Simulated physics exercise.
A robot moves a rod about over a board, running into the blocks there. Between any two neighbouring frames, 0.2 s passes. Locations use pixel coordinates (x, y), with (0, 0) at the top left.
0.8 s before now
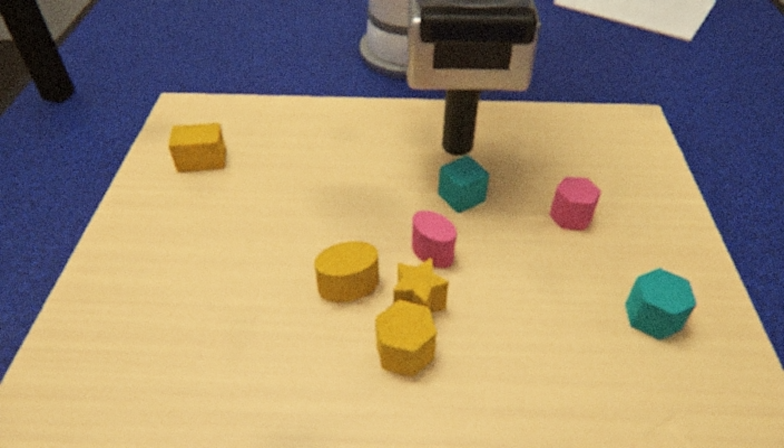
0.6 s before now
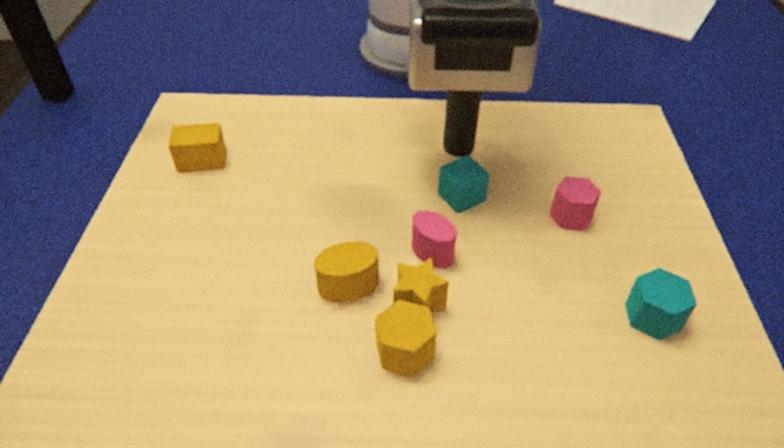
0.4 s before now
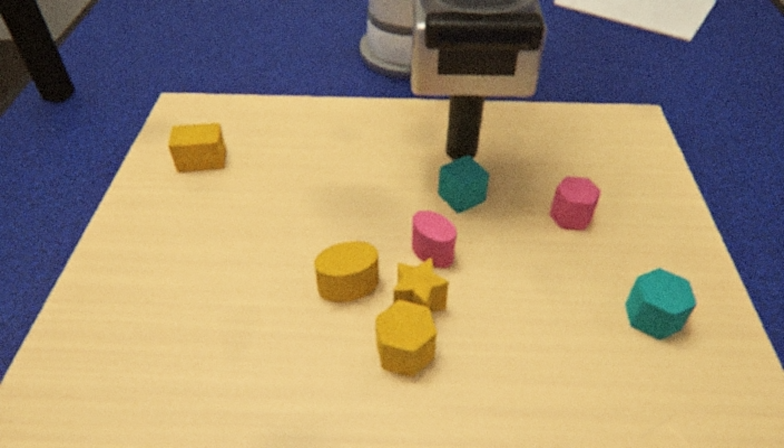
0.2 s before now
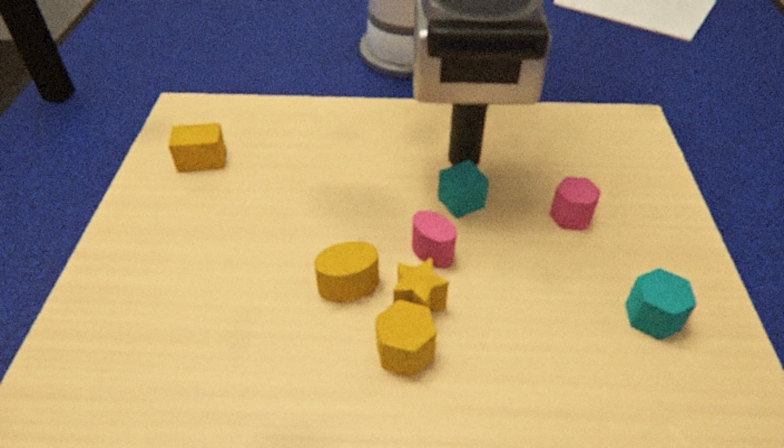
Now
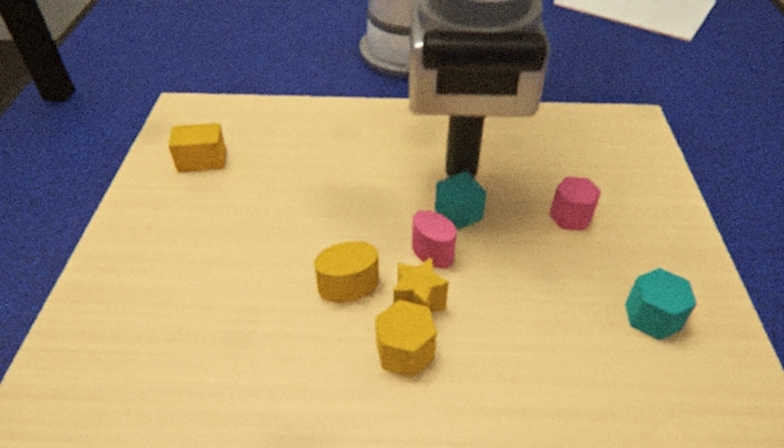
Robot arm lowering its black rod toward a turquoise block, then nudging it slightly toward the viewer among yellow and pink blocks.
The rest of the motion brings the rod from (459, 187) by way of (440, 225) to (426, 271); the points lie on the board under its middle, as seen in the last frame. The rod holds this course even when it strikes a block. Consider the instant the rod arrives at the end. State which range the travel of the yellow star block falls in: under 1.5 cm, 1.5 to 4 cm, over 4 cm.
The block winds up 1.5 to 4 cm from where it is now.
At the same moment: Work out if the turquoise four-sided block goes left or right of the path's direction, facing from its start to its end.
Slides left.
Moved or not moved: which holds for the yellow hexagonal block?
It is no longer where it was.
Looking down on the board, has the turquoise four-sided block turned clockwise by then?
Final answer: No.
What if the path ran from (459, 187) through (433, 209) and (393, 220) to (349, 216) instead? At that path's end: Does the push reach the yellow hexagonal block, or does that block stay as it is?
The block stays on its spot.
On the path given first. One third of the way, rod at (446, 197); pink oval at (429, 236), turned 25° clockwise; turquoise four-sided block at (455, 215), turned 20° anticlockwise.
Two thirds of the way, rod at (436, 225); yellow hexagonal block at (403, 334), turned 20° clockwise; yellow star block at (420, 294); pink oval at (415, 255); turquoise four-sided block at (450, 242).
At the end, rod at (427, 257); yellow hexagonal block at (402, 339), turned 25° clockwise; yellow star block at (425, 301); pink oval at (409, 269), turned 20° anticlockwise; turquoise four-sided block at (462, 263), turned 25° anticlockwise.
